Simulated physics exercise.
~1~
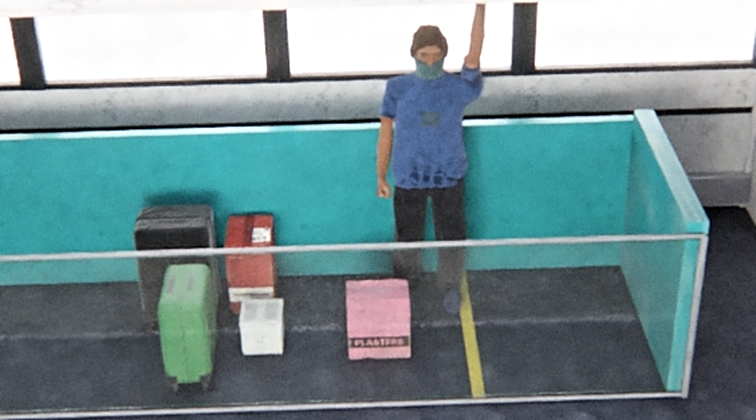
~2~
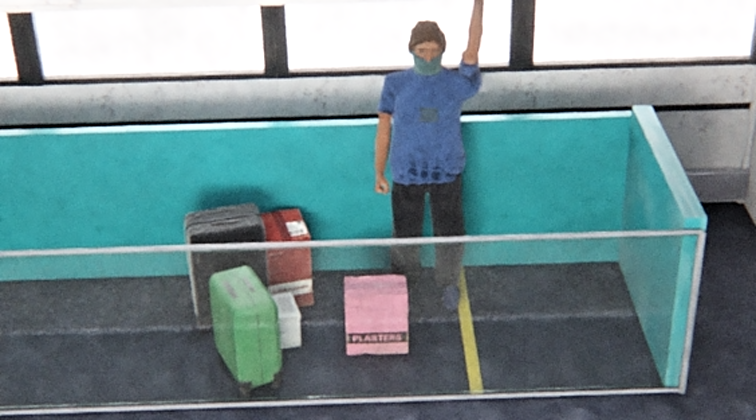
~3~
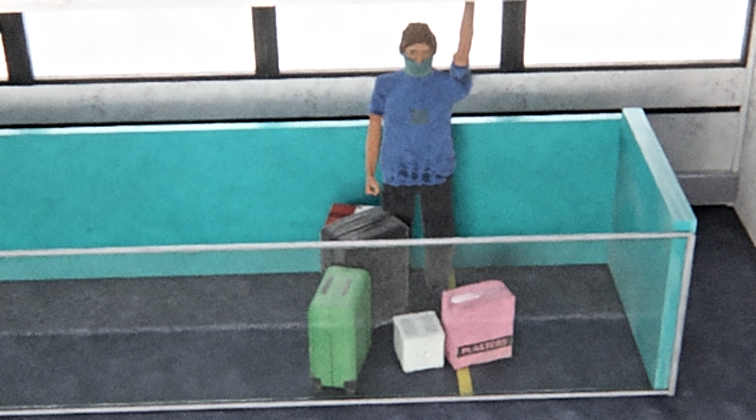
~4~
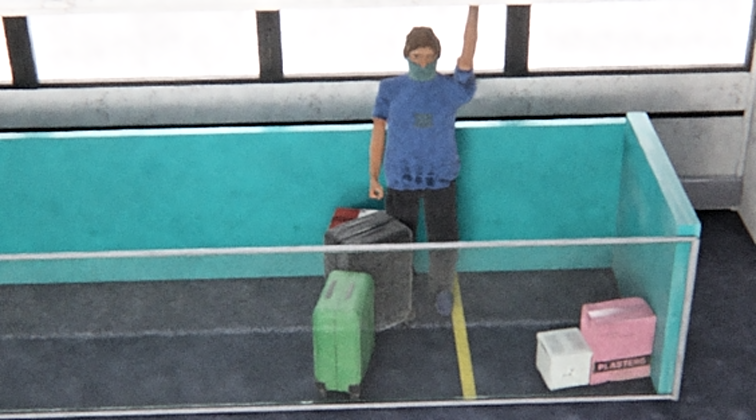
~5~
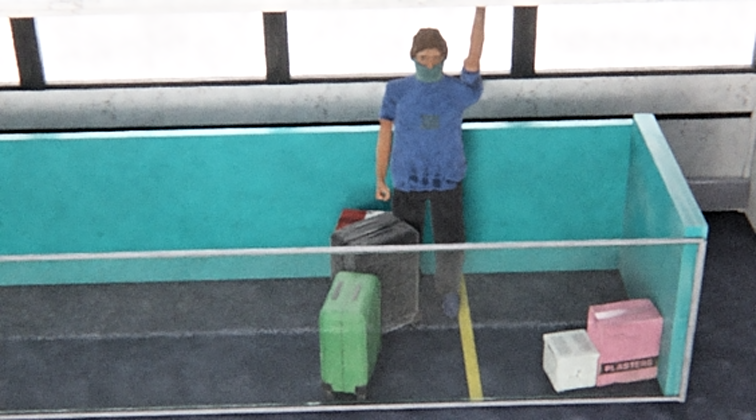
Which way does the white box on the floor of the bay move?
The white box moves to the right, ending up beyond the yellow line beside the pink carton.
